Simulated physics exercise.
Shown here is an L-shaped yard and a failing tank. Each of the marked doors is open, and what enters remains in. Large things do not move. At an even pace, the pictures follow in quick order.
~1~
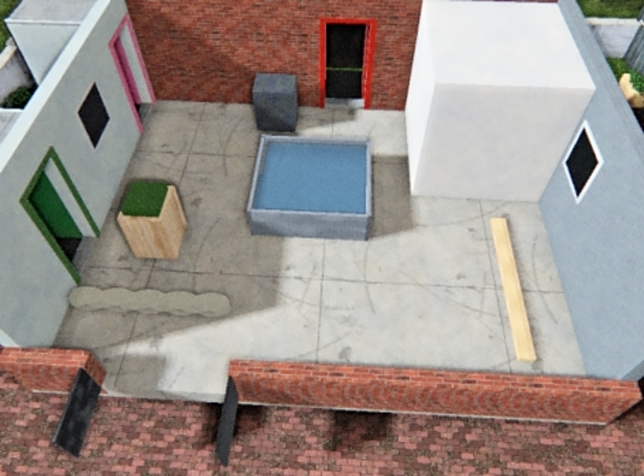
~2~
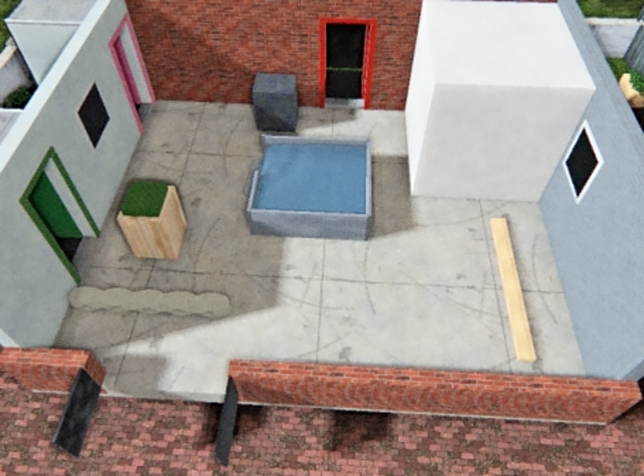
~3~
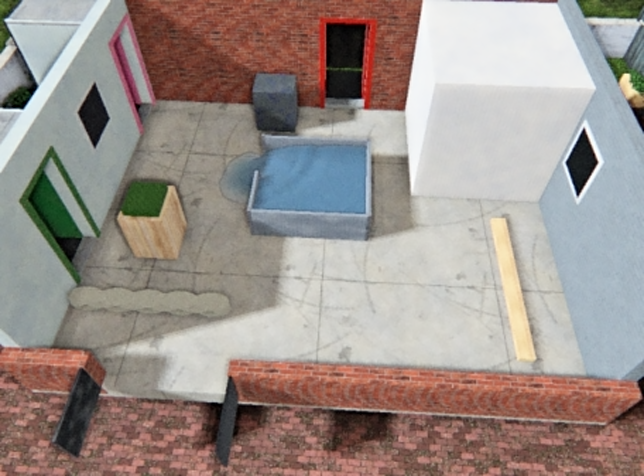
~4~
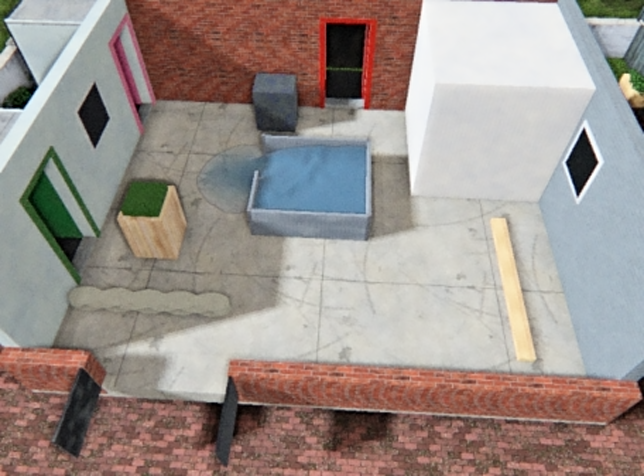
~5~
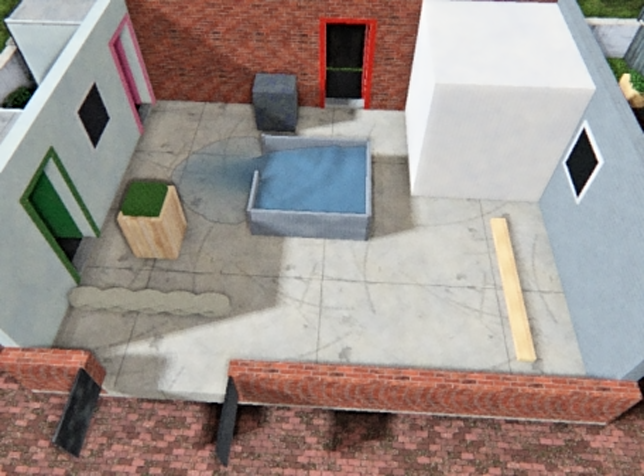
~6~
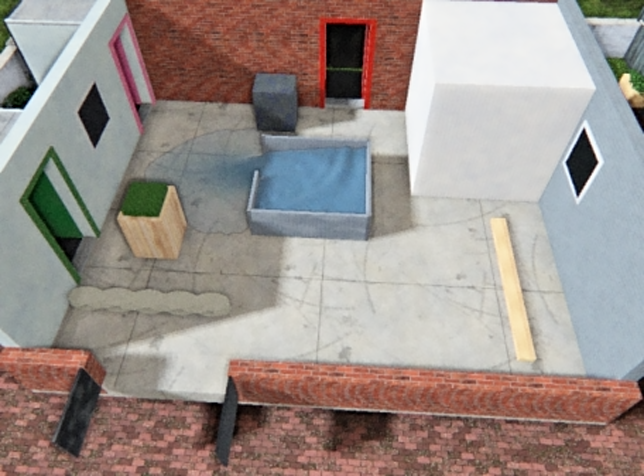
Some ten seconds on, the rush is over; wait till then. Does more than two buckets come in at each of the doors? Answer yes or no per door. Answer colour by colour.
The red door no, the pink door yes, the green door yes.
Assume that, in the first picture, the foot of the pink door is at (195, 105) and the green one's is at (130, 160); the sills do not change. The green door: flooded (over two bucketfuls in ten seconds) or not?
From what I can tell, the green door tops the mark.
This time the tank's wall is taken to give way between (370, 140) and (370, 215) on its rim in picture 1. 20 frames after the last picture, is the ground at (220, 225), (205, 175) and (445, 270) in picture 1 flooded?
Bone-dry, bone-dry, submerged.
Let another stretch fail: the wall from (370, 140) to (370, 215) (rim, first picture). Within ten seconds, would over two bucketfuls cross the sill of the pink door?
Door pink: It stays beneath the limit.
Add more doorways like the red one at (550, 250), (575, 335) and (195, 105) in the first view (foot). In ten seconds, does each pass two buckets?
Taken in sequence, they go: Not exceeded, not exceeded, exceeded.
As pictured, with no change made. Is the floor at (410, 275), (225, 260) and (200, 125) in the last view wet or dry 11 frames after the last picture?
First spot not wet, second not wet, third soaked.
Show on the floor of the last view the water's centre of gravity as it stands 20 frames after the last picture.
My reading is close to (243, 185).
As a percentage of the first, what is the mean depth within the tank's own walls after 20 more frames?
Some 48 per cent.
A moment on, water covers 20 % of the floor; the red door not reached, the pink door wet at the sill, nothing in, the green door not reached.
Next, water covers 25 % of the floor; the red door not reached, the pink door under two buckets in, the green door wet at the sill, nothing in.
Then, water covers 25 % of the floor; the red door not reached, the pink door far over two buckets in, the green door under two buckets in.
Later, water covers 45 % of the floor; the red door wet at the sill, nothing in, the pink door far over two buckets in, the green door over two buckets in.
In the end, water covers 75 % of the floor; the red door wet at the sill, nothing in, the pink door far over two buckets in, the green door over two buckets in.
